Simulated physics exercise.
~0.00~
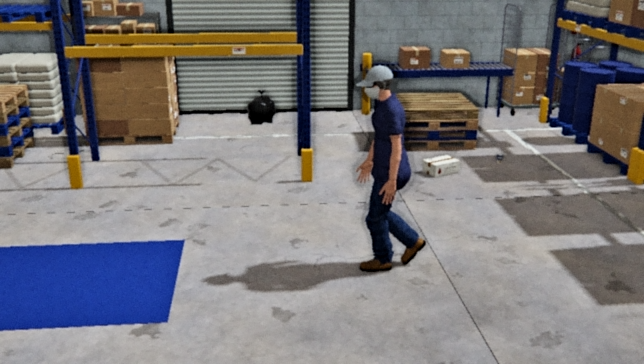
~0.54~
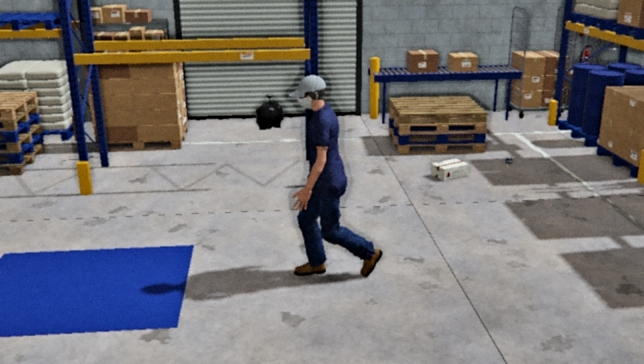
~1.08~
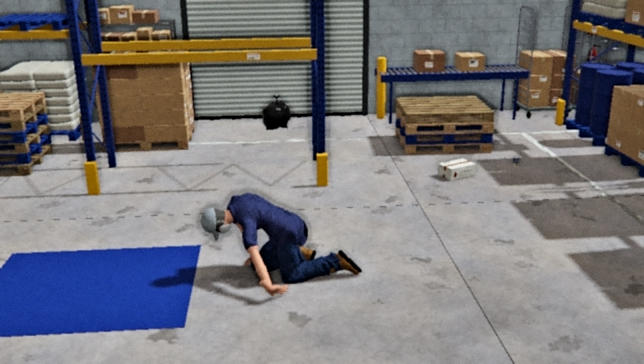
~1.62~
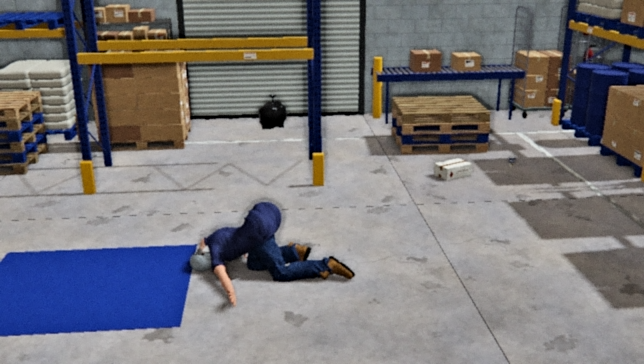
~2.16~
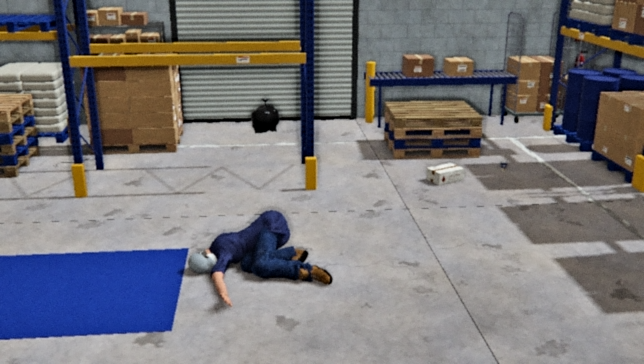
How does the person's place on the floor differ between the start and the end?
At the start the person is upright on the open floor, well to the right of the blue mat. At the end the person is farther left and lower in the view, lying on the floor just short of the mat's near edge.
A person in a cap walks left, collapses and lies just short of the blue mat.
